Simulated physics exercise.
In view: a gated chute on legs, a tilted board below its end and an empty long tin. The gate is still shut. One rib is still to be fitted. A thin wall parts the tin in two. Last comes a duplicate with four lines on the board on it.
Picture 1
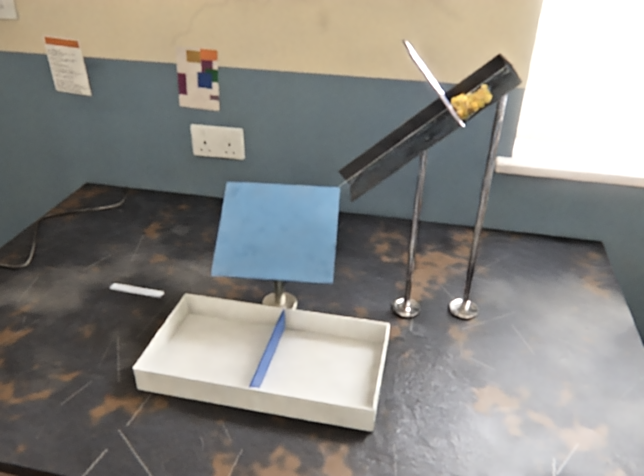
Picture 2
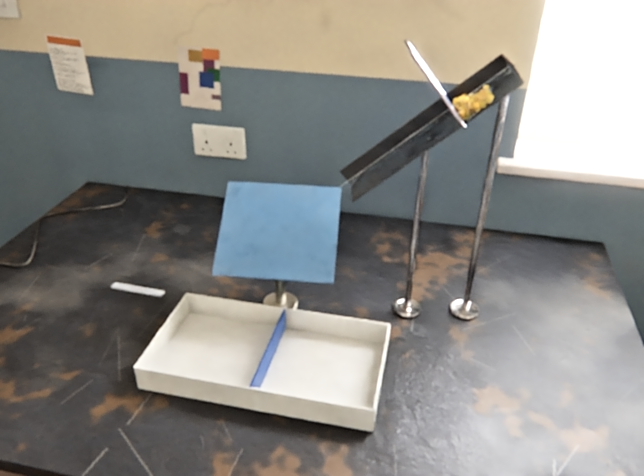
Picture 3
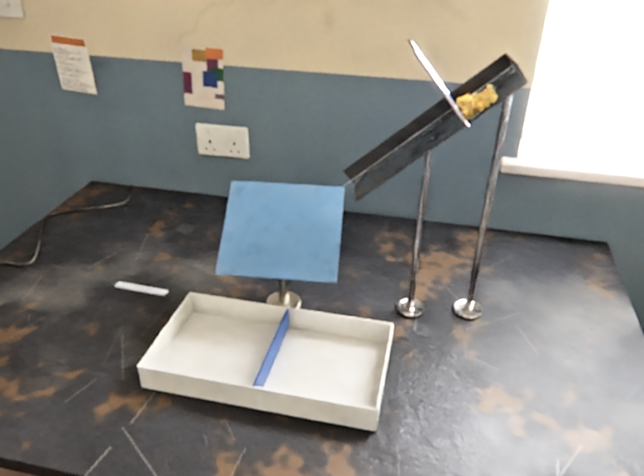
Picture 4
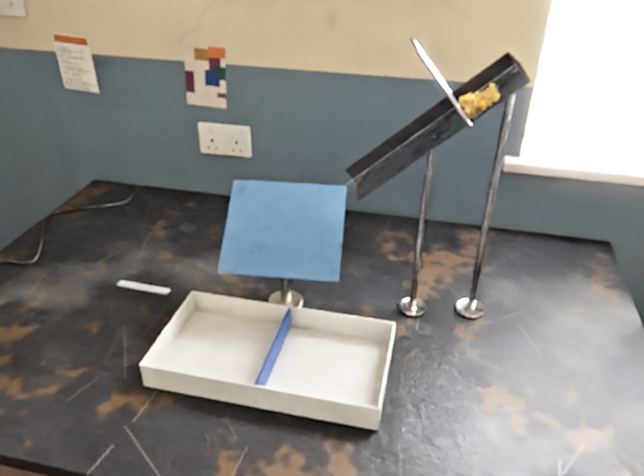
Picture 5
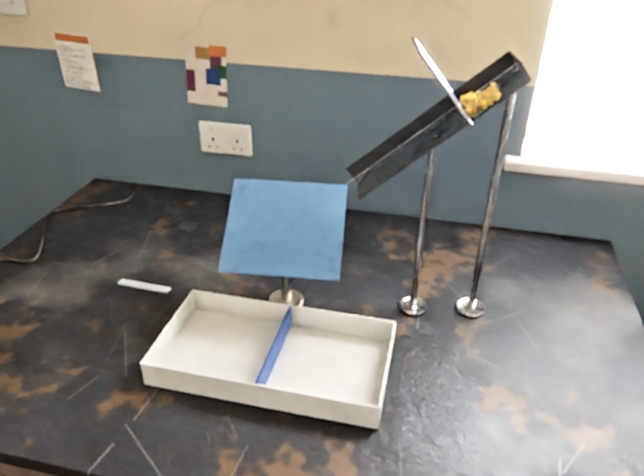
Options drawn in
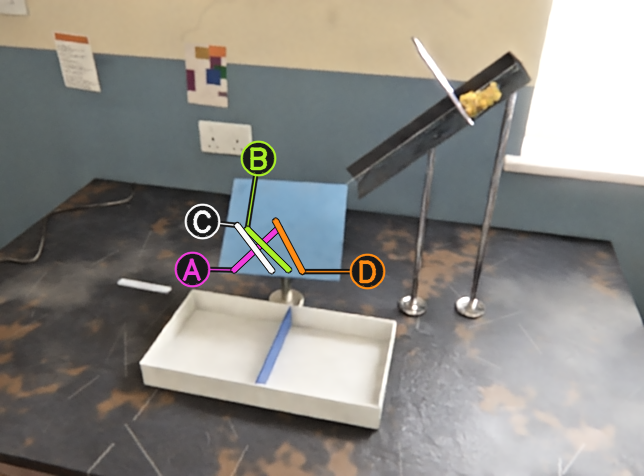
The clip shows yellow puffed pieces resting behind a closed gate in a dark sloping chute on legs, near a tilted blue board and an empty white divided tray; nothing moves apart from a slight shift of the view.
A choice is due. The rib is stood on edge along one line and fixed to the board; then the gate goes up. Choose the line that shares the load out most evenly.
It is C.
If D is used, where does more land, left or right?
Right.
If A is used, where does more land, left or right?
More lands on the left.
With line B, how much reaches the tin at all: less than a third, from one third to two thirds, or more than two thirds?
More than two thirds.
On the marked copy, line A from (279, 227) to (233, 270); line B from (247, 229) to (288, 269); line C from (237, 225) to (271, 270); line D from (275, 221) to (302, 271).
If A is chosen, of what is caught, most in the left half, a small part in the right.
If B is chosen, of what is caught, about a quarter in the left half, most in the right.
If C is chosen, of what is caught, about half in the left half, about half in the right.
If D is chosen, of what is caught, about a quarter in the left half, most in the right.
